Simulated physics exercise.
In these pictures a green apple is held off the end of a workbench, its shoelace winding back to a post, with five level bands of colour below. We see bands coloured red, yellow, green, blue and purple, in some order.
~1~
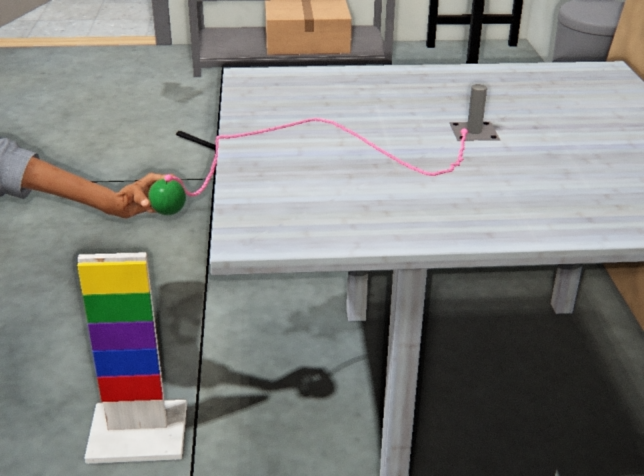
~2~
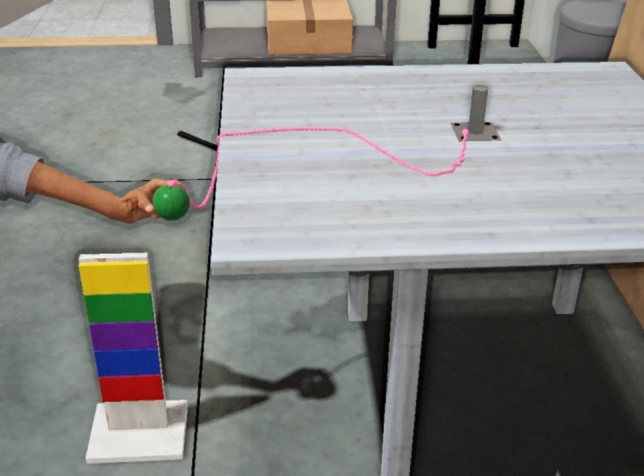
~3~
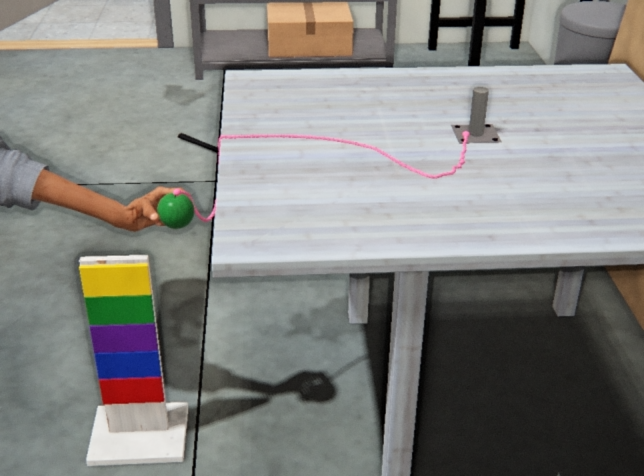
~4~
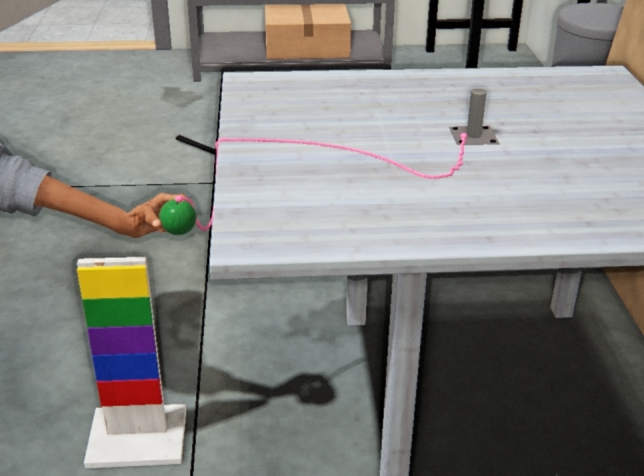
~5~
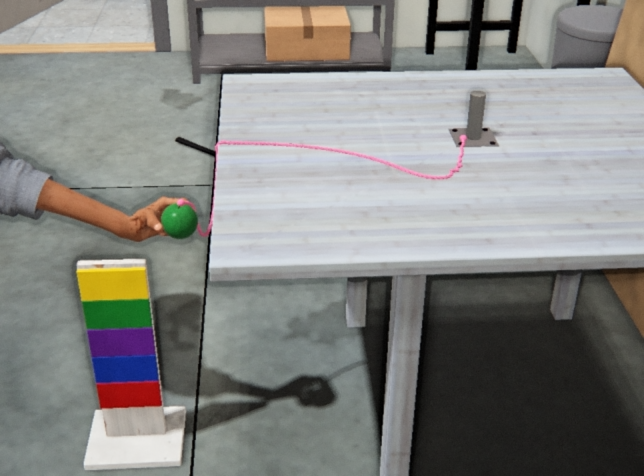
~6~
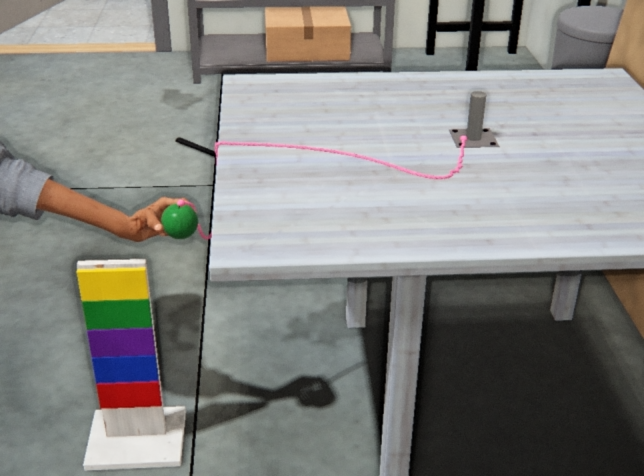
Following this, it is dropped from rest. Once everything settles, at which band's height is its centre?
Its centre settles level with the red band.
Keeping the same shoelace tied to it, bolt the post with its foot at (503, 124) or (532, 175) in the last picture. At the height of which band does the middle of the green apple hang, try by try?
First case: Blue. Second case: Blue.
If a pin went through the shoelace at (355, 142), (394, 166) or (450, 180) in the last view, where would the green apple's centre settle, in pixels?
It would sit near (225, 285) the first time, (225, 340) the second and (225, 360) the third.
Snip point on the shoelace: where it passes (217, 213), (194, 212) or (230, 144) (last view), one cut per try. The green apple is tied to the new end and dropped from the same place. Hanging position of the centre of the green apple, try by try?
(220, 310), (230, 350), (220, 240).
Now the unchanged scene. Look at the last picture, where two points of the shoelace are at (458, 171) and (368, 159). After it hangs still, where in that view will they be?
One ends up around (389, 143), the other around (287, 151).
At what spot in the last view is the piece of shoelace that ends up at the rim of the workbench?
Look around (298, 147).
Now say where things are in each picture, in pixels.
In the first frame, green apple (167, 197); yellow (114, 280); green (118, 309); purple (122, 337); blue (126, 364); red (130, 390).
In the second frame, green apple (171, 202); shoelace through (462, 152) (413, 168) (354, 134) (268, 131) (214, 179).
In the third frame, green apple (176, 211).
In the fourth frame, green apple (178, 217); shoelace through (460, 156) (410, 171) (331, 146) (241, 140) (215, 206).
In the fifth frame, green apple (180, 221).
In the sixth frame, green apple (180, 221); shoelace through (460, 158) (406, 171) (321, 150) (231, 144) (217, 219).
Soon after, apple near (243, 374); level with red.
After that, apple near (229, 375); level with red.
In the end, apple near (232, 377); level with red. The shoelace holds its middle at red.
